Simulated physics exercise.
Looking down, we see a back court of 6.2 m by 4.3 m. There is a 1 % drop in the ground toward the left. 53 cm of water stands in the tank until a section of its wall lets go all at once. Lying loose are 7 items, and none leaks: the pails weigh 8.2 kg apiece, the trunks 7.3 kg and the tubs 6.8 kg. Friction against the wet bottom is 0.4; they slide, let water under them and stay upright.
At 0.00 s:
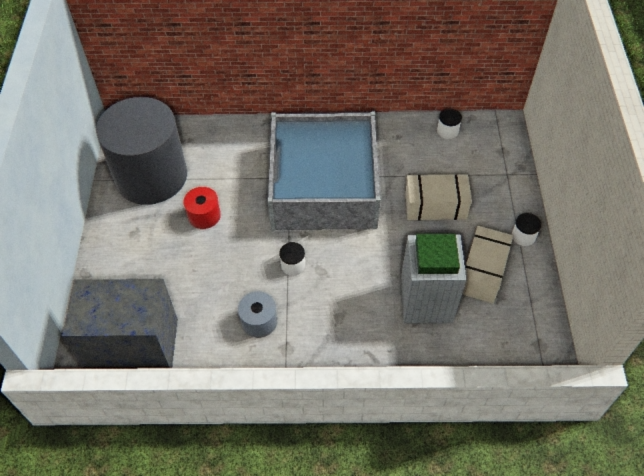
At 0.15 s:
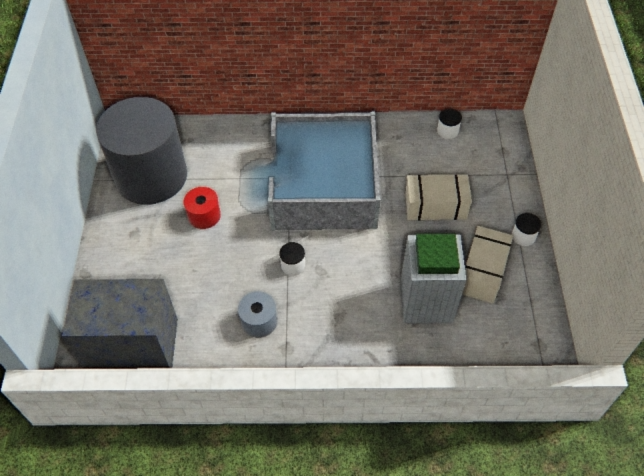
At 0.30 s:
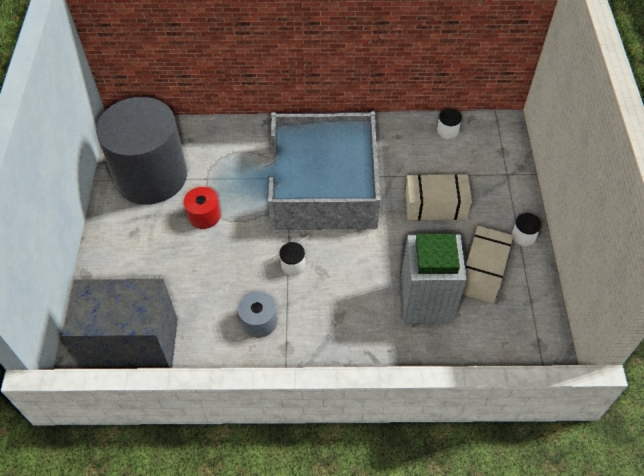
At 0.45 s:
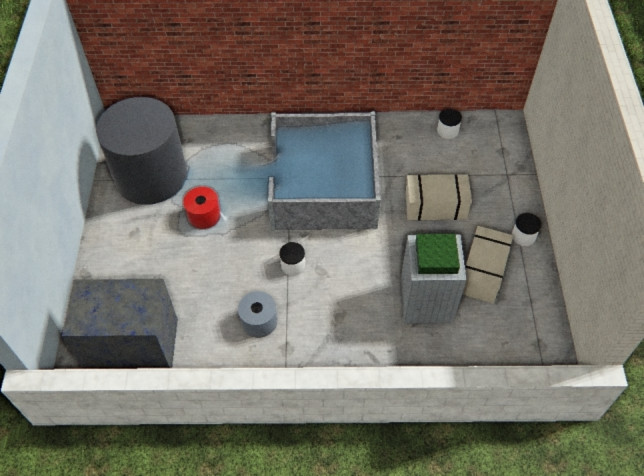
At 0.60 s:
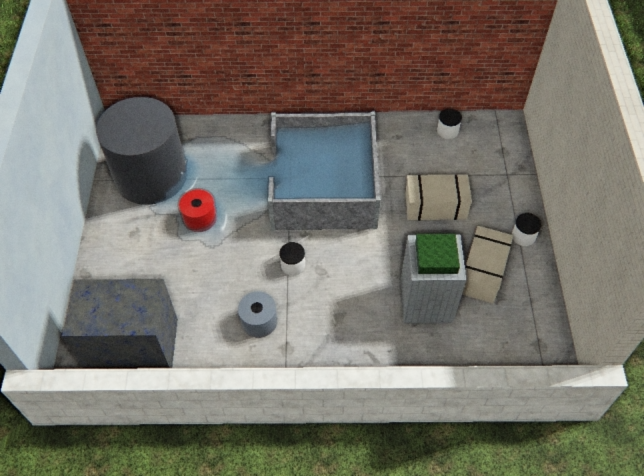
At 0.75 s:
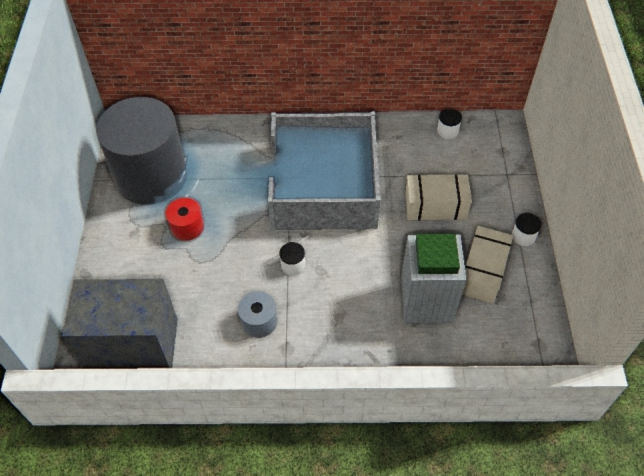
In a walled back court, water spreads left from a pool and nudges the red tub.
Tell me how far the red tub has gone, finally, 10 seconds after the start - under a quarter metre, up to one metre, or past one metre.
Movement: Big.
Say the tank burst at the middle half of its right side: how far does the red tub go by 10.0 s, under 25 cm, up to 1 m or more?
The red tub remains in place.
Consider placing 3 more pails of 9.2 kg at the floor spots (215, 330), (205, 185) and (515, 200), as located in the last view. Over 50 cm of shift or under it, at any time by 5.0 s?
Going through them in the order asked, they come out shy of the mark, clear of the mark and shy of the mark.
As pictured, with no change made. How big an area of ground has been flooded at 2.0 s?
Wet: Near 9.0 m2.
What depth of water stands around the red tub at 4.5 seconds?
12 cm, roughly.
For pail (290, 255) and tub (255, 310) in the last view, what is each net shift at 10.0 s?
First 0 cm, then 150 cm.
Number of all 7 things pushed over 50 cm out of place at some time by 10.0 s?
Result: 2.
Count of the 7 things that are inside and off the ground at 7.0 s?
2.
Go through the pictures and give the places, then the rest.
In the first picture, the red tub at (201, 200), on the bottom; water covers 1.9 m2; 0 of 7 have shifted.
In the second picture, the red tub at (201, 200), on the bottom; 2.2 m2 under water; 0 of 7 have shifted.
In the third picture, the red tub at (201, 200), on the bottom; 2.7 m2 under water; 0 of 7 have shifted.
In the fourth picture, the red tub at (201, 200) rests on the ground; 3.3 m2 under water; 0 of 7 have shifted.
In the fifth picture, the red tub at (197, 203), on the bottom, 7 cm from its start; water covers 3.7 m2; 1 of 7 have shifted.
In the sixth picture, the red tub at (183, 212), on the bottom, 28 cm from its start; water covers 4.3 m2; 1 of 7 have shifted.
After 2.0 s the red tub is near (74, 293), 2.0 m from its start, afloat; 1 afloat.
After 4.5 s the red tub is near (74, 293), 2.0 m from its start, afloat; 1 afloat.
After 7.0 s the red tub is near (120, 288), 1.6 m from its start, afloat; 2 afloat.
After 10.0 s the red tub is near (260, 282), 1.5 m from its start, afloat; 4 afloat.
